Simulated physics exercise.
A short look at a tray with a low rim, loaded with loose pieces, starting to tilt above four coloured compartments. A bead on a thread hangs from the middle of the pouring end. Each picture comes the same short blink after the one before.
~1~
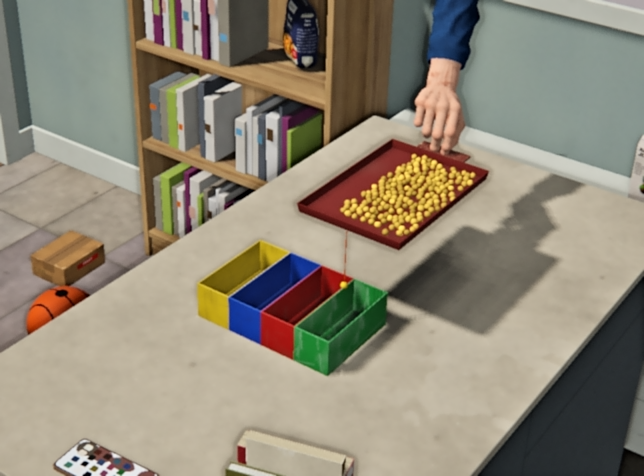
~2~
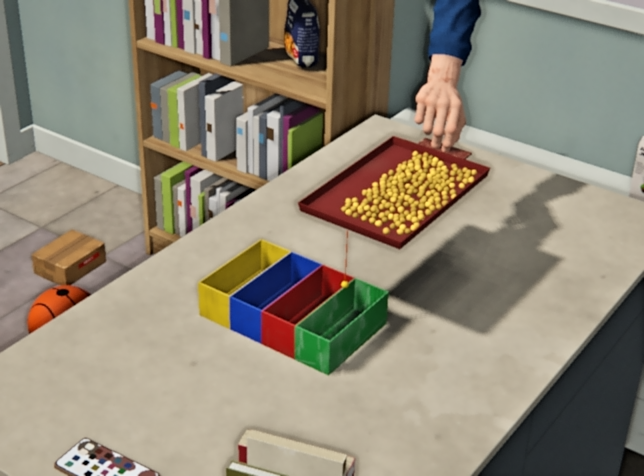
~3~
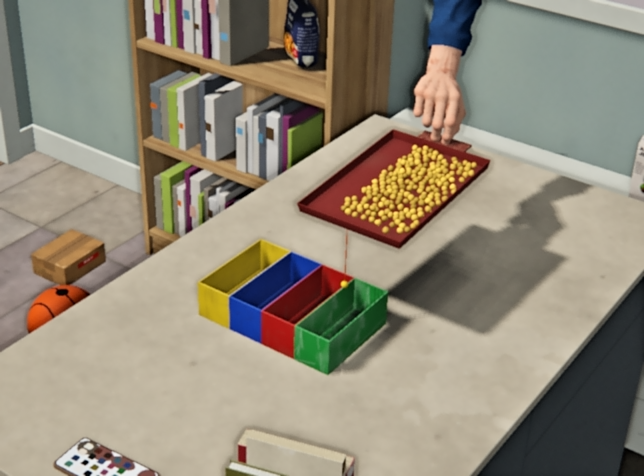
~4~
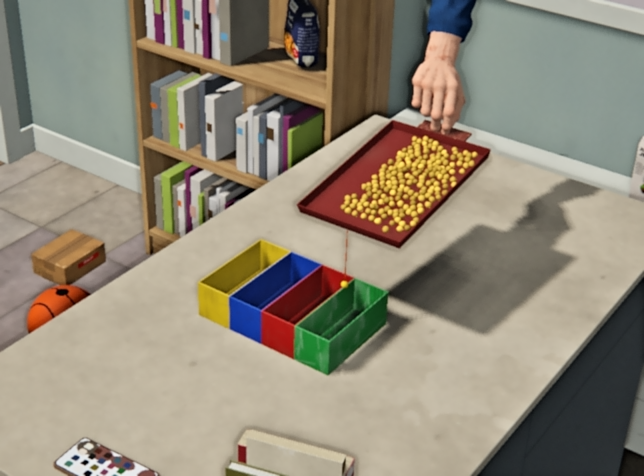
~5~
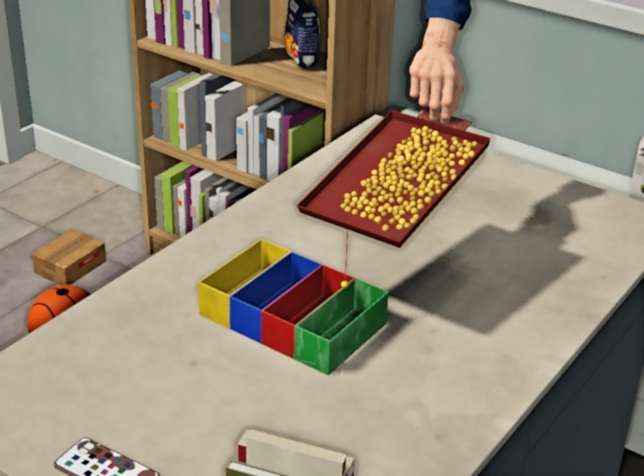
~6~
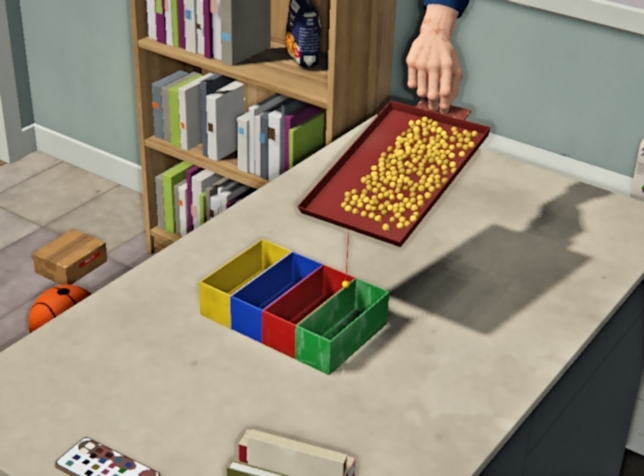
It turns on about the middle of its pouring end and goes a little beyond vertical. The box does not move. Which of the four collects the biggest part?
The red one ends fullest.
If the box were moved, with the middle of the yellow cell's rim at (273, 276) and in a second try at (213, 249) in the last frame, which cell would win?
The first try: That blue cell. The second: The cell in green.
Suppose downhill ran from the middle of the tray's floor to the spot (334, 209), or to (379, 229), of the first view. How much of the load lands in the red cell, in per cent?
Near 50 % and 10 %.
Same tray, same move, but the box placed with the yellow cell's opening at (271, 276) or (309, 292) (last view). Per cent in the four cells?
In turn 100 and 80 in a hundred.
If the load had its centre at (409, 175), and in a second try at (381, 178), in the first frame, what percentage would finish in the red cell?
Near 40 % and 40 %.
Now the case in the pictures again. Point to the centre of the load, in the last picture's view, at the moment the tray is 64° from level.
Close to (346, 204).
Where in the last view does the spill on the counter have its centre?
At about (352, 374).
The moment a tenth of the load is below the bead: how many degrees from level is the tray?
Around 75° of tilt.
Shortly afterwards, tray tipped steeply; all but a few on the tray; only a few in the red cell; a little falling or outside the box.
Next, tray tipped past a quarter turn; the bulk on the tray; a little in the red cell; a little in the blue cell; only a few in the green cell; only a few in the yellow cell; a little falling or outside the box.
Some moments later, tray tipped past a quarter turn; near half in the red cell; near a quarter in the green cell; near a quarter in the blue cell; only a few in the yellow cell; a little falling or outside the box.
In the end, tray tipped past a quarter turn; near half in the red cell; near a quarter in the green cell; near a quarter in the blue cell; only a few in the yellow cell; a little outside the box.
